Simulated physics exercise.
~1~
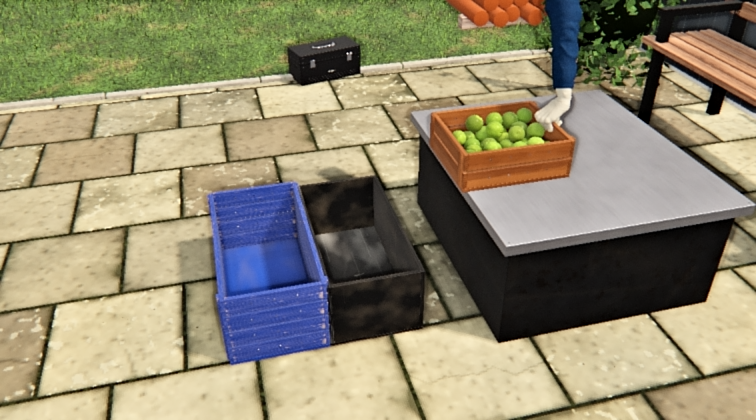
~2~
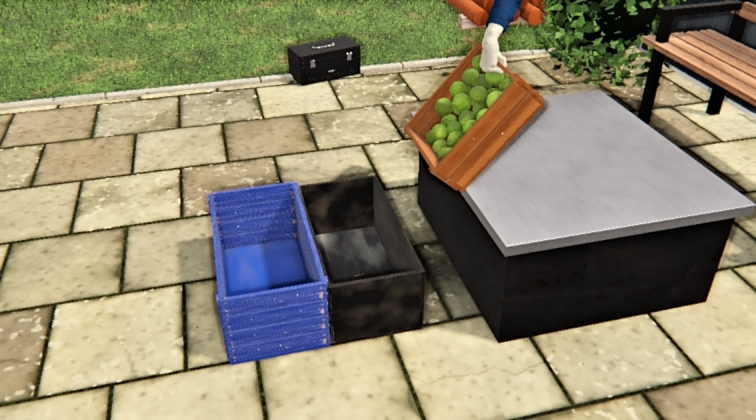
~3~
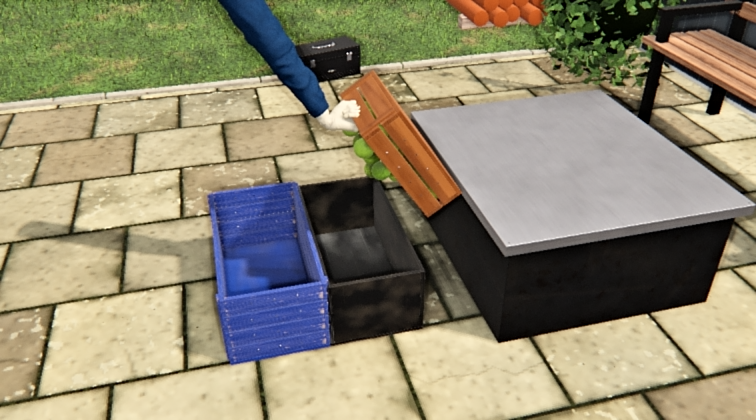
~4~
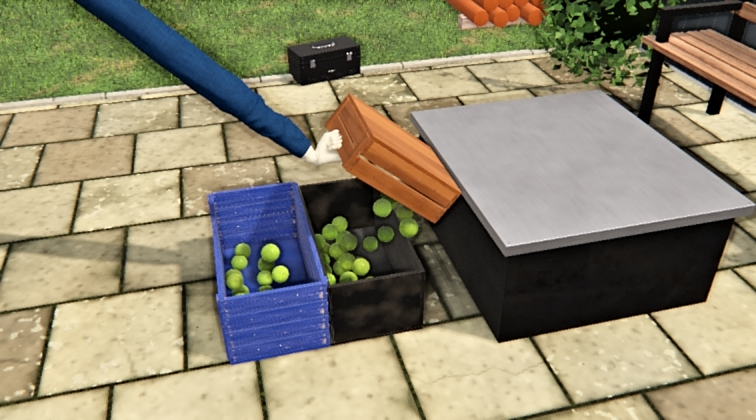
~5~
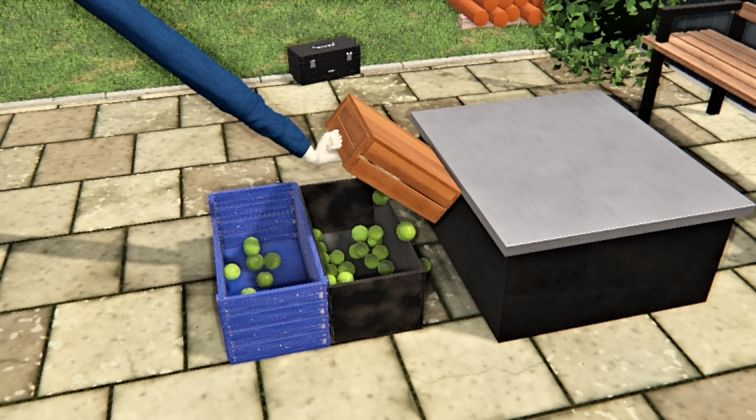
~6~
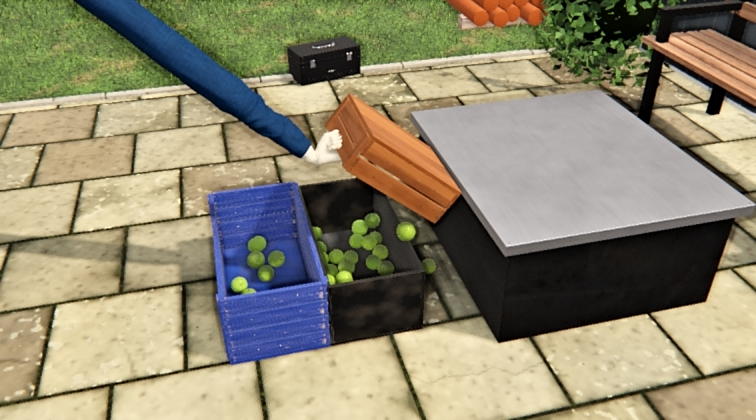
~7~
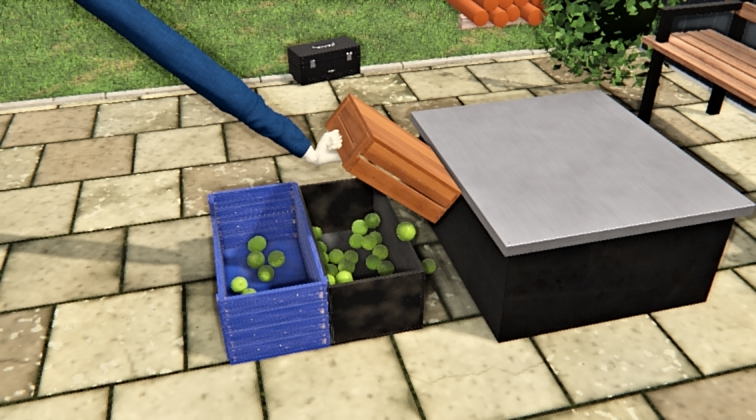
A gloved hand in a blue sleeve tipped a wooden box of green apples off the left edge of a bench, spilling them downward. Most landed in the black bin, some in the blue tub beyond, and one came to rest on the ground beside the bin.
